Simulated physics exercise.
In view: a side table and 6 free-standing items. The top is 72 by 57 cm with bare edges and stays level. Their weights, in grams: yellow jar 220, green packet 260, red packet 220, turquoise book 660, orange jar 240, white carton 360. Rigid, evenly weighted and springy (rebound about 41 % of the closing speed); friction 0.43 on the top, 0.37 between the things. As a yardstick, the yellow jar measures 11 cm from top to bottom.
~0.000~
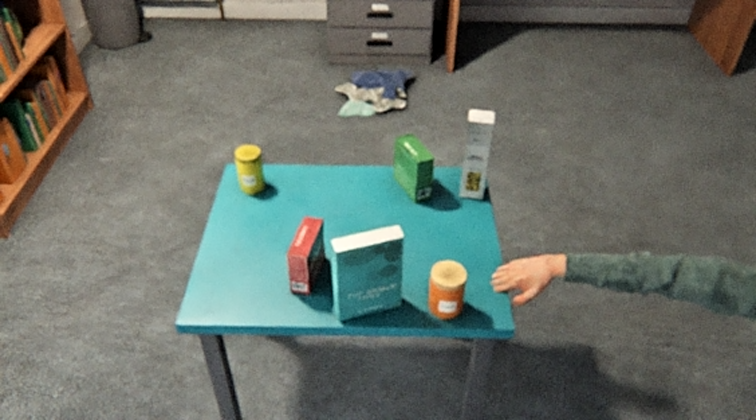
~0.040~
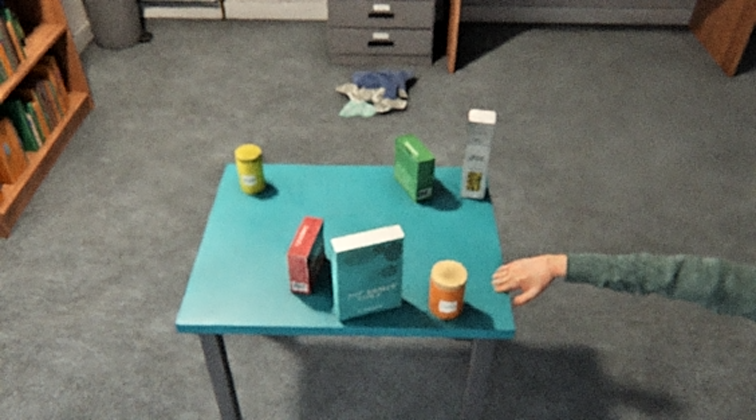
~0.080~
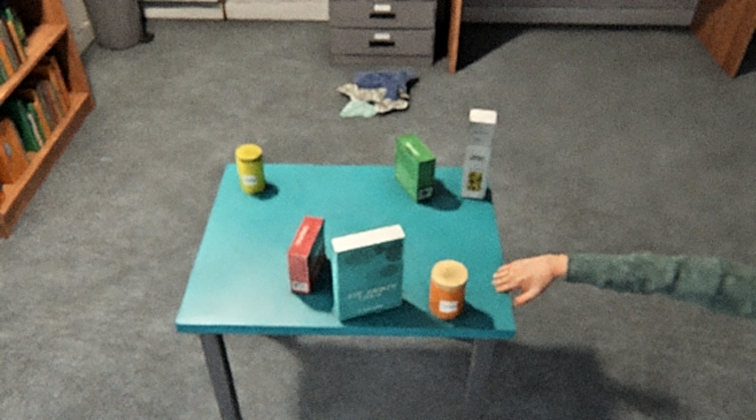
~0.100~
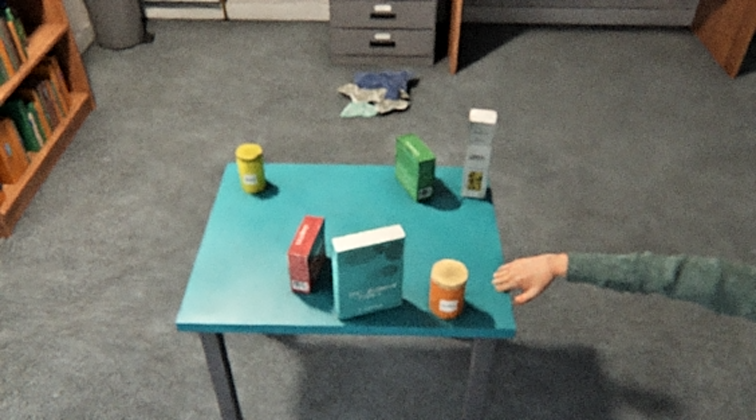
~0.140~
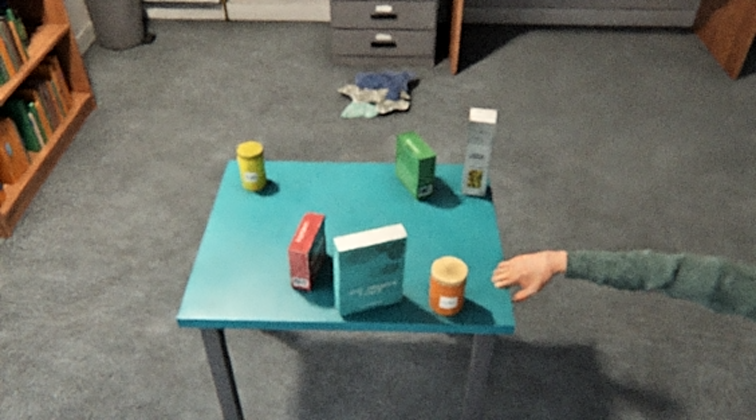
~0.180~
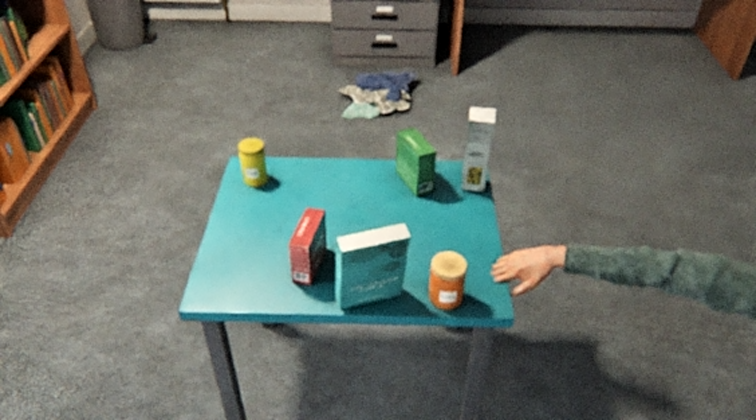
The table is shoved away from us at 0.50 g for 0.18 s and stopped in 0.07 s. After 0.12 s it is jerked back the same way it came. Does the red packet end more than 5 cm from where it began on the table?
The red packet holds its spot.
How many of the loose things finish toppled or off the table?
2 of them.
By 0.48 s, table along by 11 cm; red packet 3 cm from its spot near (313, 215); turquoise book on its side; white carton tilted 27°.
By 0.98 s, turquoise book now off the table; white carton on its side.
When it is over (1.6 s), off the table, turquoise book; lying over on the table, white carton; the other 4 within 5 cm of the start. End places, in pixels of the last picture, red packet near (307, 255).
